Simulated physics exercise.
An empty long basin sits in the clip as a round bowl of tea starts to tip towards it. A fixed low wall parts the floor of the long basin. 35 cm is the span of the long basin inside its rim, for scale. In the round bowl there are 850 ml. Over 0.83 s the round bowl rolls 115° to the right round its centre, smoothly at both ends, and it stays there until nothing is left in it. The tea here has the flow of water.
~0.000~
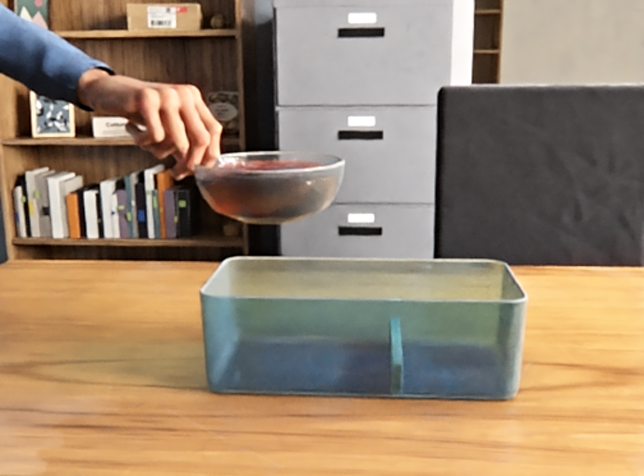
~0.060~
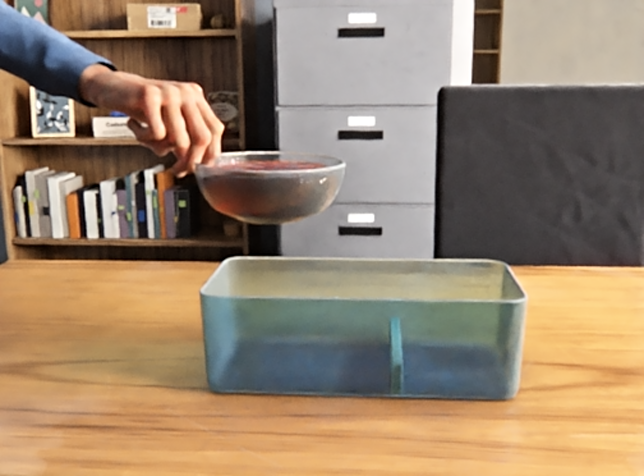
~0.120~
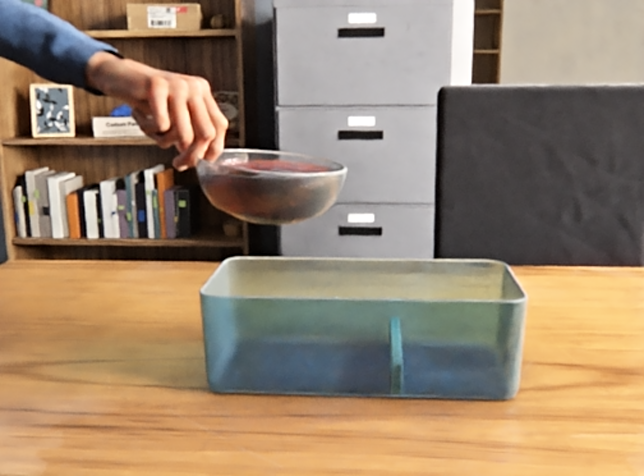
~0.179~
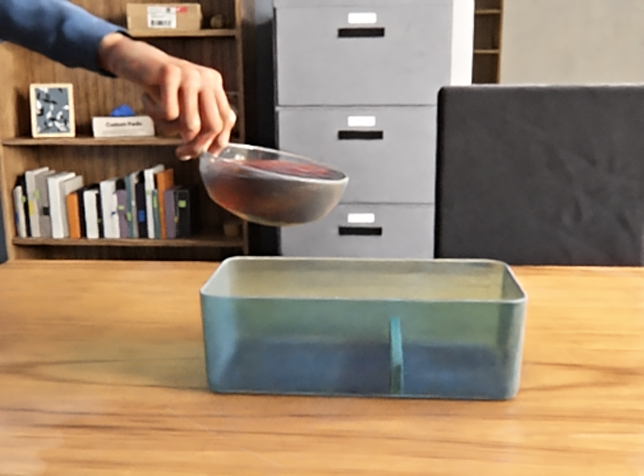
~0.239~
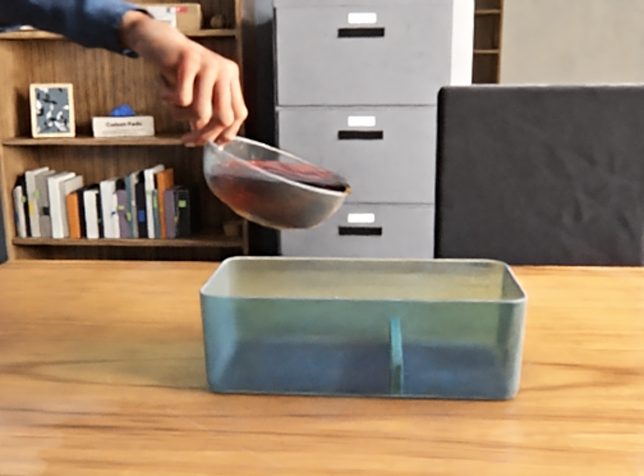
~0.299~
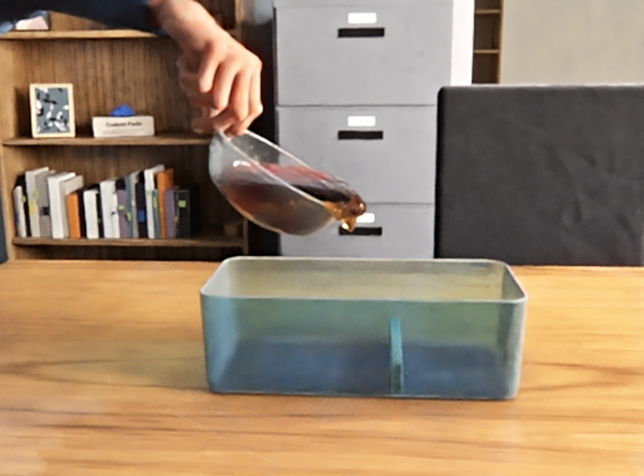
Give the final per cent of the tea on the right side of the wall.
The right side ends with about 34 per cent.
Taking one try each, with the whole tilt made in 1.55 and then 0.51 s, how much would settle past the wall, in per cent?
Some 50 and 30 per cent, in that order.
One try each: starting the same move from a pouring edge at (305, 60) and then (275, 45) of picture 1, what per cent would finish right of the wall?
In order, 25 and 15 per cent.
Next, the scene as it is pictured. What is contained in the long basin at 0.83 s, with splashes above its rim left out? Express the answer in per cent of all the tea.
Some 96 percent.
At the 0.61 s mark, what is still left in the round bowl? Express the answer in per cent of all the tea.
Some 6 % of it is still there.
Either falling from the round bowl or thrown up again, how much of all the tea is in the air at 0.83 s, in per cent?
Around 4 percent of the liquid.
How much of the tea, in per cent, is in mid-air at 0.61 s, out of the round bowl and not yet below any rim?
Estimate: Some 10 % of the total.
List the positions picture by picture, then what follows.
In the first frame, it leans 0°; its right rim is at (343, 163); the tea meets the walls at (201, 170) and (341, 170); the long basin's rim runs from (214, 277) to (515, 281); the wall's top is at (396, 339).
In the second frame, it leans 1°; its right rim is at (343, 165); the tea meets the walls at (202, 168) and (342, 171).
In the third frame, it leans 6°; its right rim is at (345, 171); the tea meets the walls at (203, 167) and (342, 174).
In the fourth frame, it leans 13°; its right rim is at (346, 180); the tea meets the walls at (206, 165) and (345, 176).
In the fifth frame, it leans 22°; its right rim is at (347, 192); the tea meets the walls at (211, 166) and (345, 186); 4 per cent is over the edge.
In the sixth frame, it leans 33°; its right rim is at (344, 207); the tea meets the walls at (215, 168) and (329, 189); 13 per cent is over the edge.
After 0.61 s the tilt is 96° and 6 per cent is still to pour, 49 is left of the wall and 35 right of it.
After 0.83 s the tilt is 115° and 0 per cent is still to pour, 62 is left of the wall and 34 right of it.
After 1.07 s the tilt is 115° and 0 per cent is still to pour, 62 is left of the wall and 35 right of it.
After 1.33 s the tilt is 115° and 0 per cent is still to pour, 62 is left of the wall and 35 right of it.
In the end 62 per cent lies left of the wall, 34 right of it and 3 outside.
